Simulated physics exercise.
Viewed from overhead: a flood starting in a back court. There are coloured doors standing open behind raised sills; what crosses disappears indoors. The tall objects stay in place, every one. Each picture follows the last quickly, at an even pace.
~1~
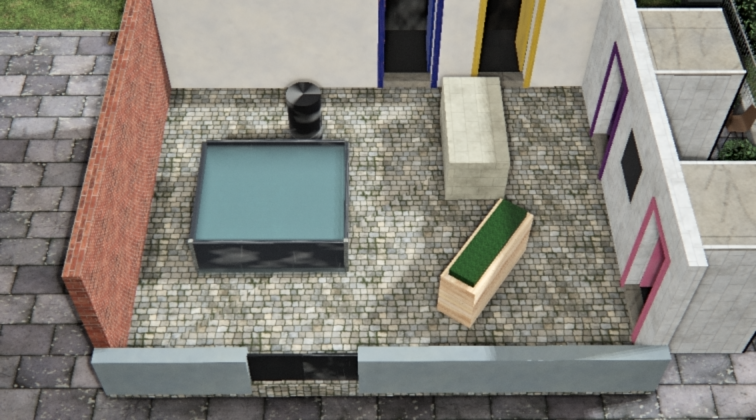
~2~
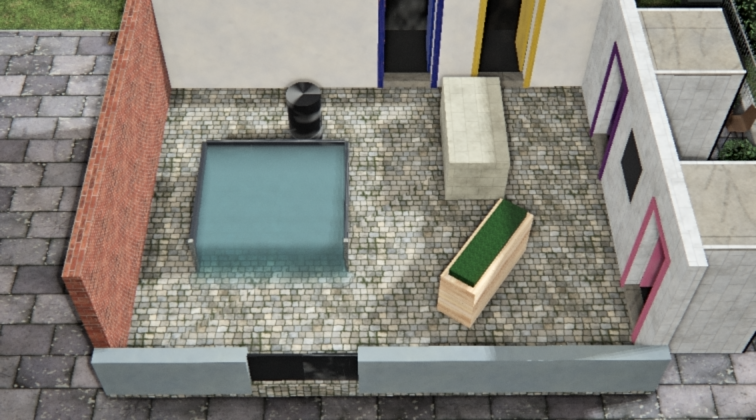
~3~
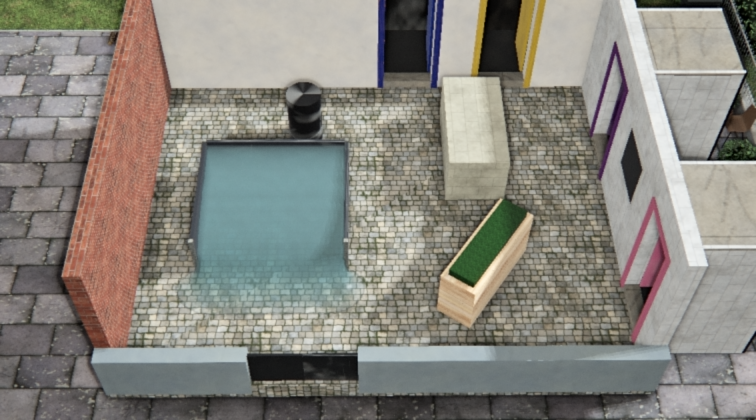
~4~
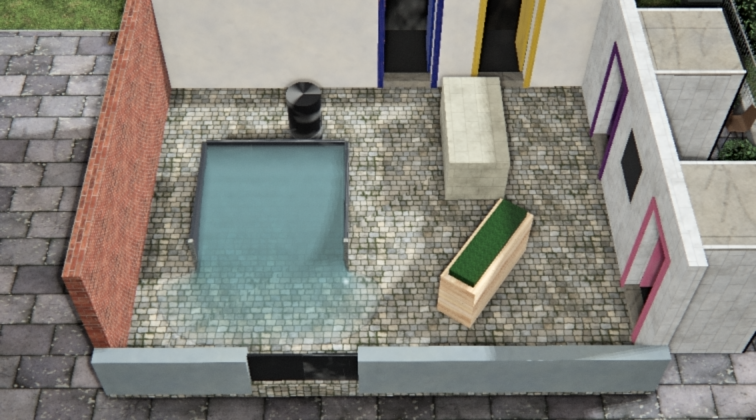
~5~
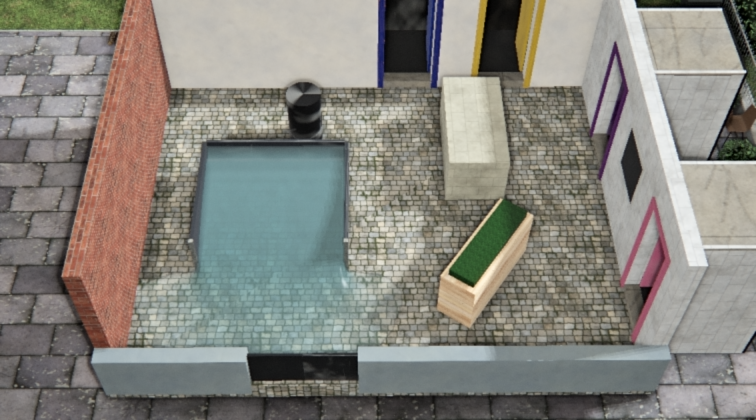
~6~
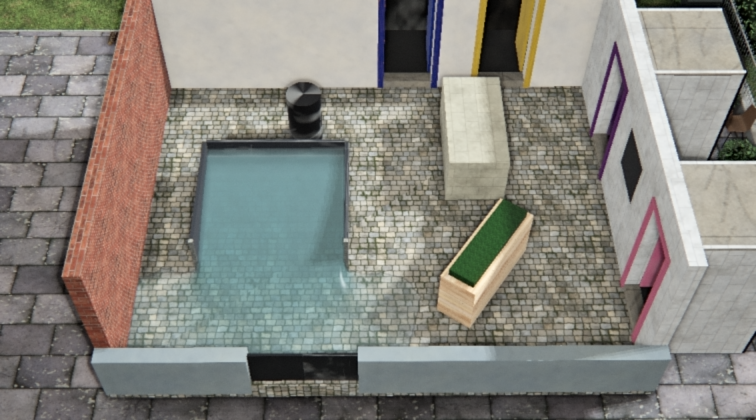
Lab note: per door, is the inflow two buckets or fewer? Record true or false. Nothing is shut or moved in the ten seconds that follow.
Purple door true; blue door true; pink door false; yellow door true.
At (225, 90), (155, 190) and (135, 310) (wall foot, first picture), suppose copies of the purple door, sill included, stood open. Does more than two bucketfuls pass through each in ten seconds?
First door gets past it, second door doesn't reach it, third door gets past it.
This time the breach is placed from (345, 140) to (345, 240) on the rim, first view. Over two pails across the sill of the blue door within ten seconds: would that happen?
Here's my take: The blue door tops the limit.
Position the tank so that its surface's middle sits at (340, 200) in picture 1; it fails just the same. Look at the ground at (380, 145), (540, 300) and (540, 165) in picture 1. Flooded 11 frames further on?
Going through them in turn: Still bare, waterlogged and still bare.
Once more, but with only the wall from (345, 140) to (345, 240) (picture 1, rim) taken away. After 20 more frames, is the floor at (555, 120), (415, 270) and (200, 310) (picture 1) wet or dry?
Submerged, submerged, unwetted.
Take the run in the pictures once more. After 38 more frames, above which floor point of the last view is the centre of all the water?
The centre of mass sits at about (350, 229).
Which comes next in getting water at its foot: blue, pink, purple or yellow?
That would be the pink door.
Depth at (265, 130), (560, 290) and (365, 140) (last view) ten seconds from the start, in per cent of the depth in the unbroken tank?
Respectively 8, 6 and 8 per cent.
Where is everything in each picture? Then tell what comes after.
The first frame shows the water tank at (273, 192) is whole and still.
In the second frame, water pours out at (271, 259) and has run to (195, 282).
In the third frame, water pours out at (271, 261) and has run to (183, 288).
In the fourth frame, water pours out at (272, 262) and has run to (163, 295).
In the fifth frame, water pours out at (272, 263) and has run to (153, 338).
In the sixth frame, water pours out at (272, 263) and has run to a hidden place.
A moment on, water covers 20 % of the floor; the purple door not reached, the blue door not reached, the pink door not reached, the yellow door not reached.
Next, water covers 30 % of the floor; the purple door not reached, the blue door not reached, the pink door not reached, the yellow door not reached.
Then, water covers 55 % of the floor; the purple door not reached, the blue door not reached, the pink door over two buckets in, the yellow door not reached.
Later, water covers 95 % of the floor; the purple door wet at the sill, nothing in, the blue door wet at the sill, nothing in, the pink door far over two buckets in, the yellow door wet at the sill, nothing in.
In the end, water covers 100 % of the floor; the purple door under two buckets in, the blue door under two buckets in, the pink door far over two buckets in, the yellow door under two buckets in.
